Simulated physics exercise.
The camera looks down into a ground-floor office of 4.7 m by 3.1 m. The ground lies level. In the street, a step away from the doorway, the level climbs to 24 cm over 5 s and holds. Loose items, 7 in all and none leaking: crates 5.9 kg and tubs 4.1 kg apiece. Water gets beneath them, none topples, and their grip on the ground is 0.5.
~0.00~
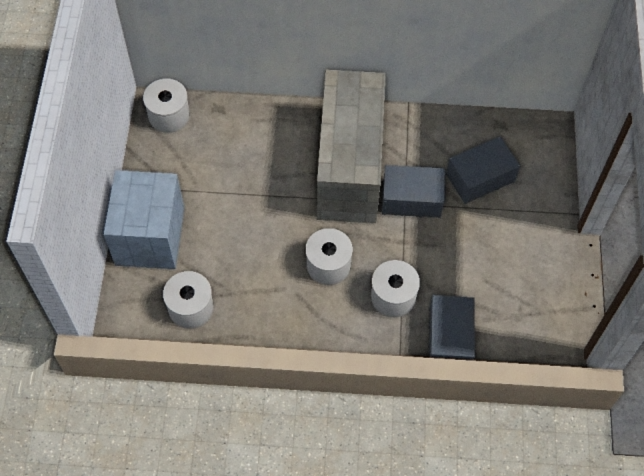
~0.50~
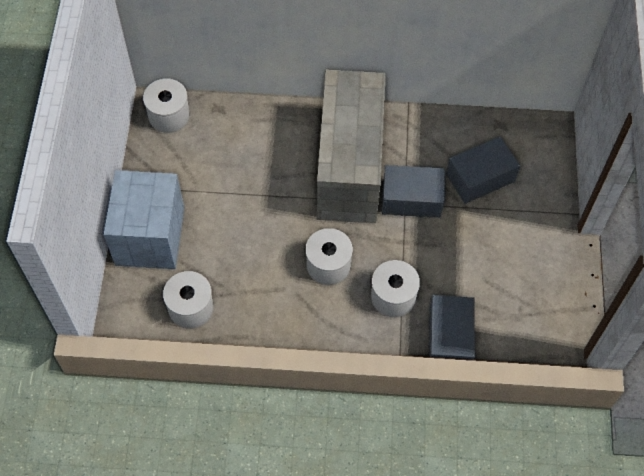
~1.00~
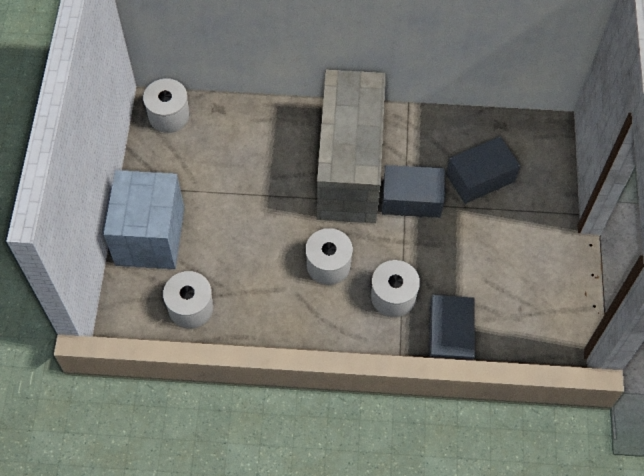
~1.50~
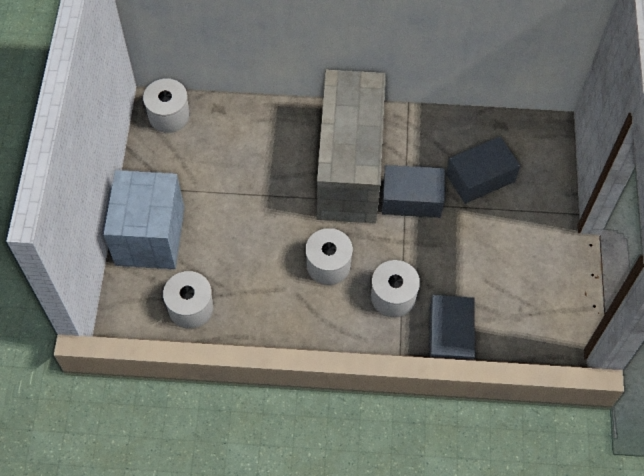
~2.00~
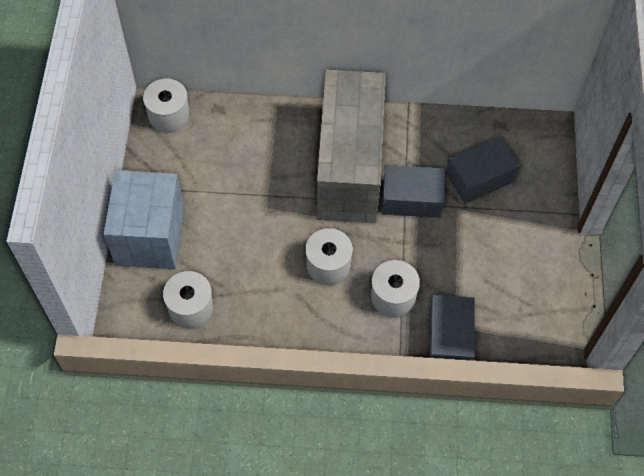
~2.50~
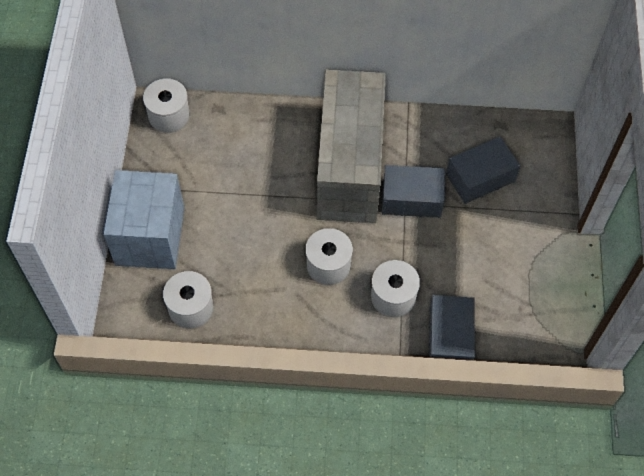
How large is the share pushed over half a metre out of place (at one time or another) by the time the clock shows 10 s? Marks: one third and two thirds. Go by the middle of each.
It is two thirds or more.
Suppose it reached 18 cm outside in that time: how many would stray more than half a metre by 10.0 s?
In that case 6 of them.
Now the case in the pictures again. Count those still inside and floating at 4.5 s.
At that moment 1.
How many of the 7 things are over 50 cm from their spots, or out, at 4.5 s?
I count 0.
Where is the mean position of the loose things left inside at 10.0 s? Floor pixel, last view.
Near (294, 219).
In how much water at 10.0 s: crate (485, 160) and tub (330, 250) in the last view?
Roughly 8 and 12 cm.
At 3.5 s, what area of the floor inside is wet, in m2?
Roughly 2.0 m2.
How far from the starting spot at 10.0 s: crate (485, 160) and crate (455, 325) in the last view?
In that order: 60 cm, 200 cm.
After 3.5 s 0 of 7 are over 50 cm from their spots; 0 afloat.
After 4.5 s 0 of 7 are over 50 cm from their spots; 1 afloat.
After 7.0 s 6 of 7 are over 50 cm from their spots; 5 afloat.
After 10.0 s 6 of 7 are over 50 cm from their spots, and 6 have been at some point; 7 afloat.
